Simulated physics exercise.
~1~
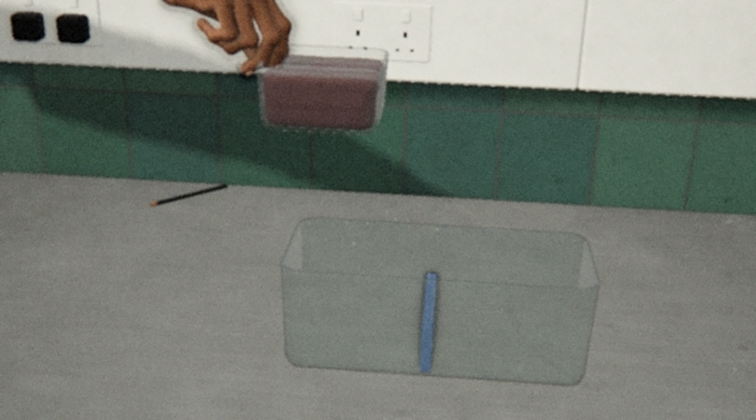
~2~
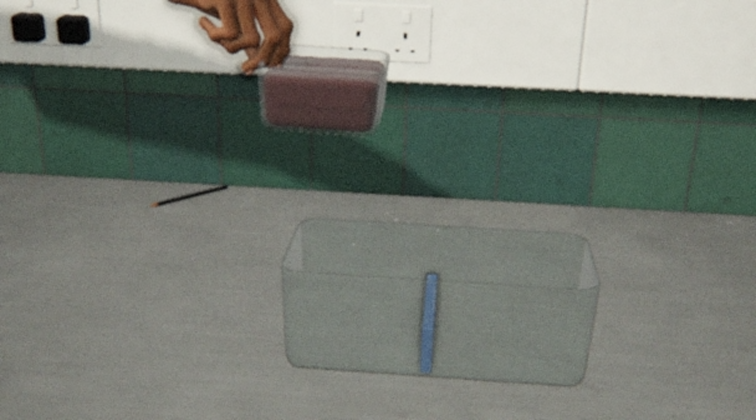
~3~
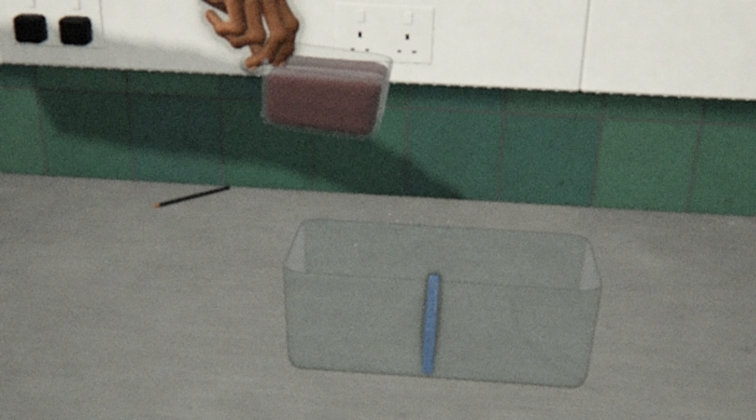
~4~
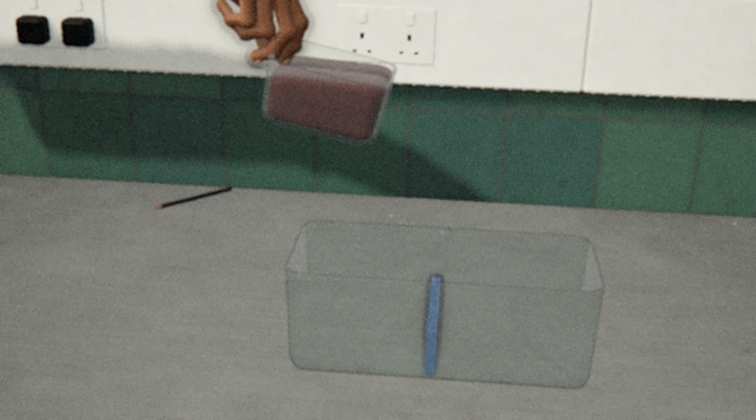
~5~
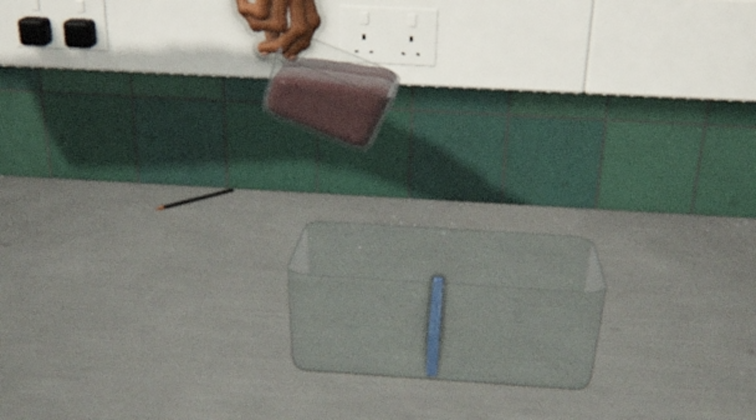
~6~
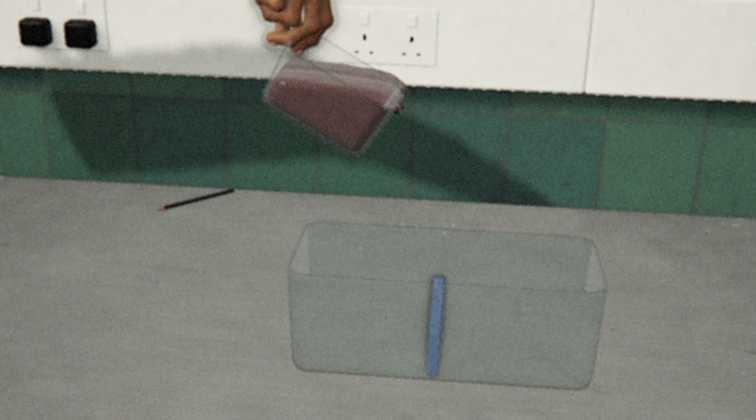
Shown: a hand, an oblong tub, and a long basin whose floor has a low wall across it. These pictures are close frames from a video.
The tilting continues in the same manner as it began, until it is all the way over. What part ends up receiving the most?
The most goes into the right part.
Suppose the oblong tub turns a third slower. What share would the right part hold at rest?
Around 70 in a hundred.
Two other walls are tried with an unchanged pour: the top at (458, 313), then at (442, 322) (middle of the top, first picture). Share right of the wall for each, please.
Around 35 per cent for the first, around 55 per cent for the second.
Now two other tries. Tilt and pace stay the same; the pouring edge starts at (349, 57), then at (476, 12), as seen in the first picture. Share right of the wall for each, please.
20 % and 90 %.
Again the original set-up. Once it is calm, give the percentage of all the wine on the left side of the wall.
Near 30 in a hundred.
A moment on, the tilt is 86° and 25 per cent is still to pour, 2 is left of the wall and 20 right of it.
Next, the tilt is 96° and 7 per cent is still to pour, 14 is left of the wall and 69 right of it.
Then the tilt is 96° and 1 per cent is still to pour, 24 is left of the wall and 69 right of it.
Later the tilt is 96° and 0 per cent is still to pour, 27 is left of the wall and 69 right of it.
At rest 28 per cent lies left of the wall, 69 right of it and 3 outside.
